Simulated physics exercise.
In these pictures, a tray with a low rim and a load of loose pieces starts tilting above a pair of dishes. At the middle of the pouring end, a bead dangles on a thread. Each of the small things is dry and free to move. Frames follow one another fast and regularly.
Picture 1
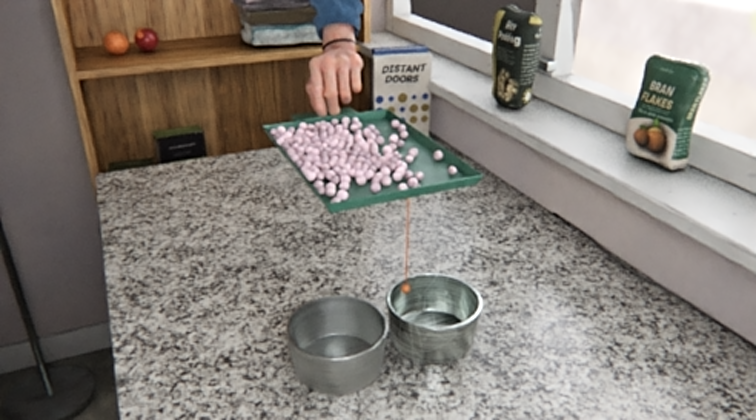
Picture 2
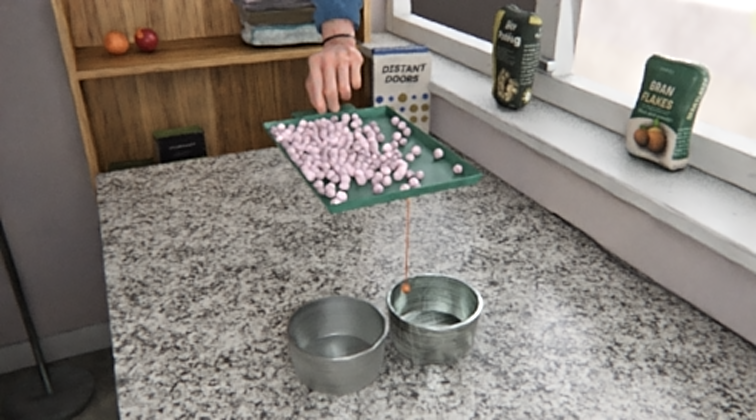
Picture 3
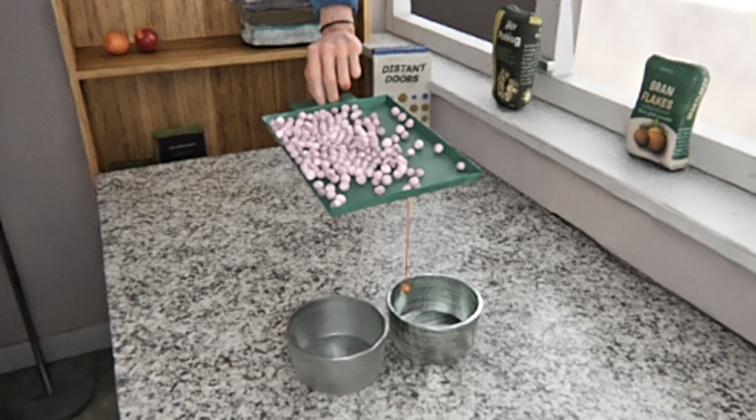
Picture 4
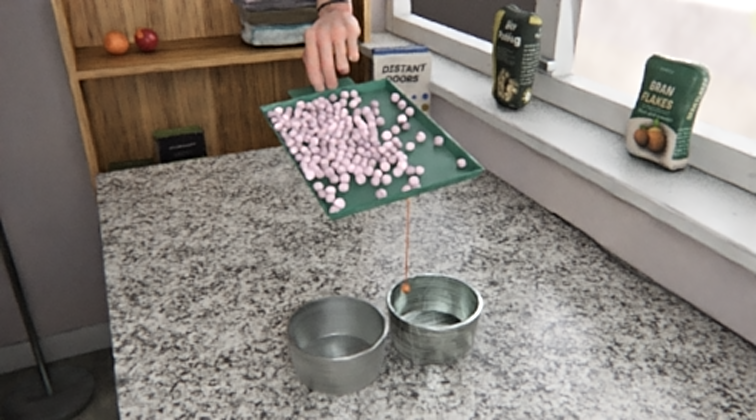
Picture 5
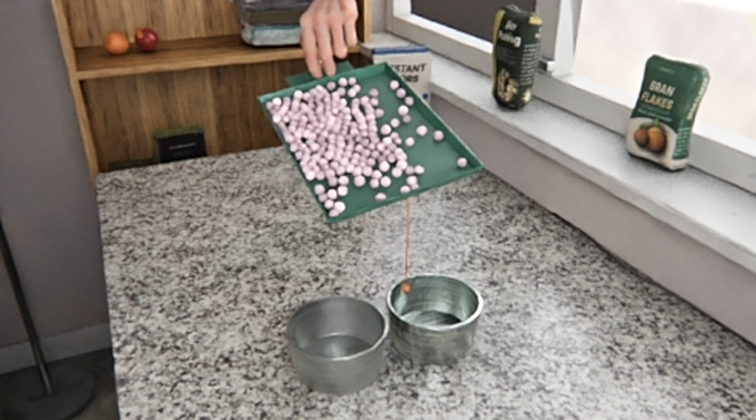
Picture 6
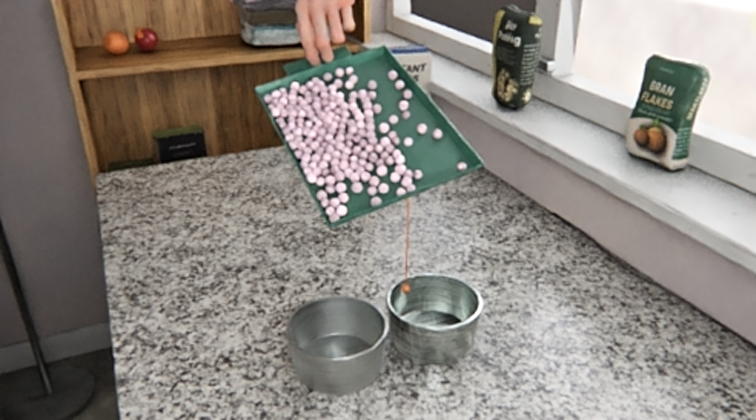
A green tray loaded with small pale pink balls is held by a hand above a speckled grey countertop, seen from slightly above by a still camera. Two silver metal dishes sit below it, an orange bead hangs on a thread, and cartons line the windowsill at right. The hand raises the tray's far end, steepening it toward the front left corner, and the balls shift and spread leftward.
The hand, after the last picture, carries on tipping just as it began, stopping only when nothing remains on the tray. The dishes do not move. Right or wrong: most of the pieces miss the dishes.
Wrong.
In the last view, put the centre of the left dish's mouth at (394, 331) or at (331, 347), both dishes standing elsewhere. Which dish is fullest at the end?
In the first try it's the one on the left, and in the second it's the one on the left.
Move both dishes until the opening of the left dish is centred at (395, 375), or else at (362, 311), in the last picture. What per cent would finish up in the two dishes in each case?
You'd end up with around 10 per cent and then around 40 per cent.
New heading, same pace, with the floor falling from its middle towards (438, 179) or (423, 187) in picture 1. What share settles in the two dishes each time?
You'd see roughly 20 per cent the first time and 20 per cent the second.
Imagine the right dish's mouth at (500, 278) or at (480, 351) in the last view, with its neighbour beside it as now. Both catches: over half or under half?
Short of half and then Short of half.
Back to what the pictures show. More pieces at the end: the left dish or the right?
More finishes in the dish at left.
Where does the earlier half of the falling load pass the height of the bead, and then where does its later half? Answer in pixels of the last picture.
For the early half I get (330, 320), and for the late half (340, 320).
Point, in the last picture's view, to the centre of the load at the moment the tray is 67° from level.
(338, 255).
Soon, tray tipped steeply; about a third on the tray; about a quarter in the left dish; a stray few in the right dish; a stray few outside both; about a third in the air.
A while on, tray tipped past a quarter turn; most in the left dish; a stray few in the right dish; about a quarter outside both; a stray few in the air.
Towards the end, tray tipped past a quarter turn; most in the left dish; a stray few in the right dish; about a quarter outside both.
Finally, tray tipped past a quarter turn; most in the left dish; a stray few in the right dish; about a quarter outside both.
